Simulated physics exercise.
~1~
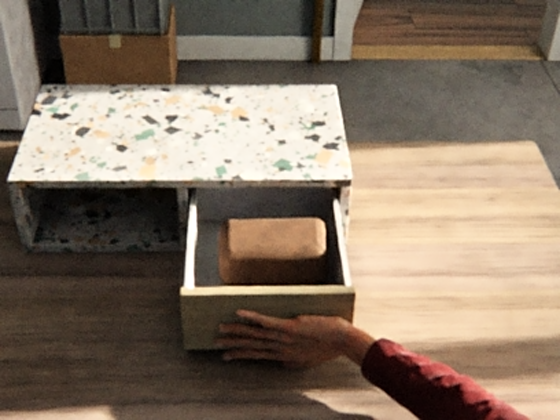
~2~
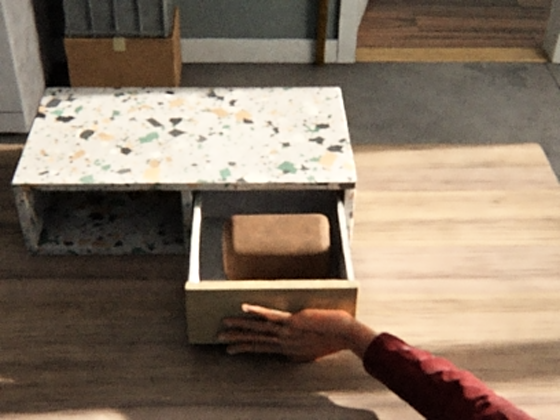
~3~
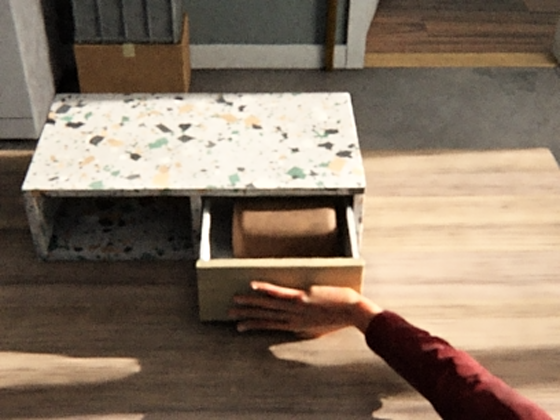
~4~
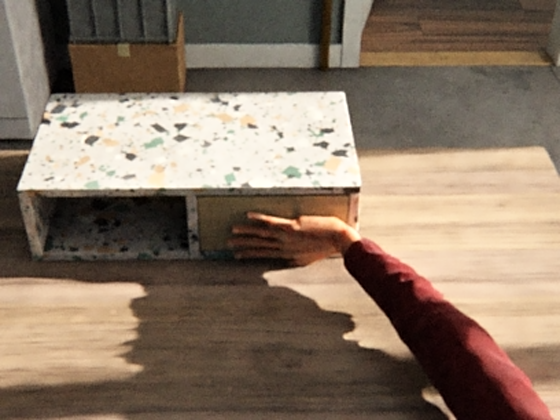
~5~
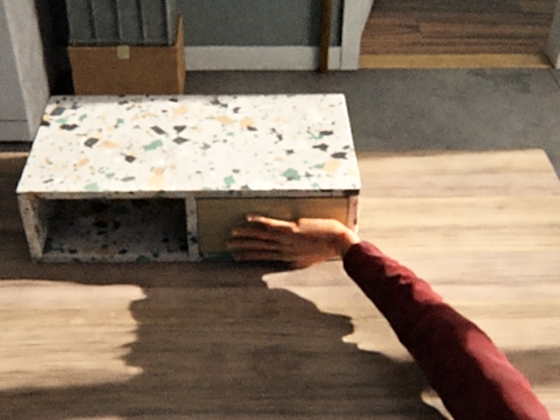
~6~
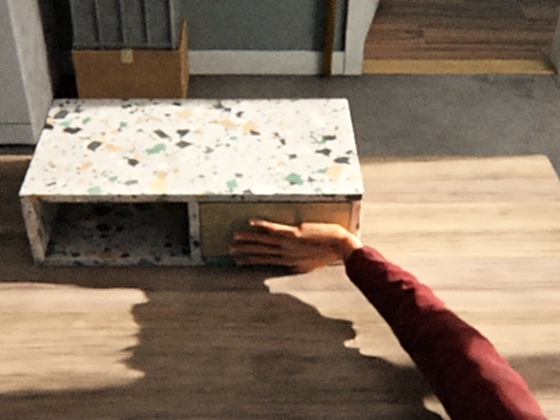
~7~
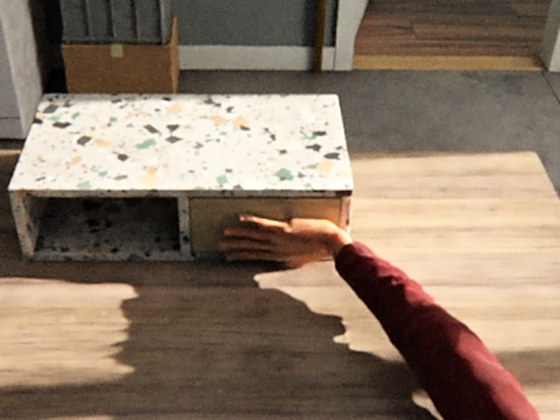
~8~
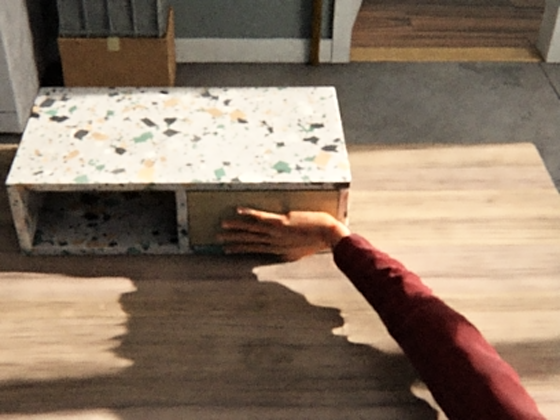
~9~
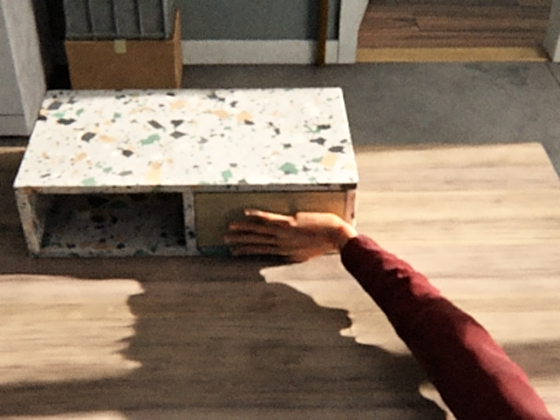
A hand in a dark red sleeve pushed in the open drawer of a low, speckled white chest, with a brown loaf-shaped object inside sliding out of sight. The drawer went in until it shut flush, and the hand stayed resting against its front.
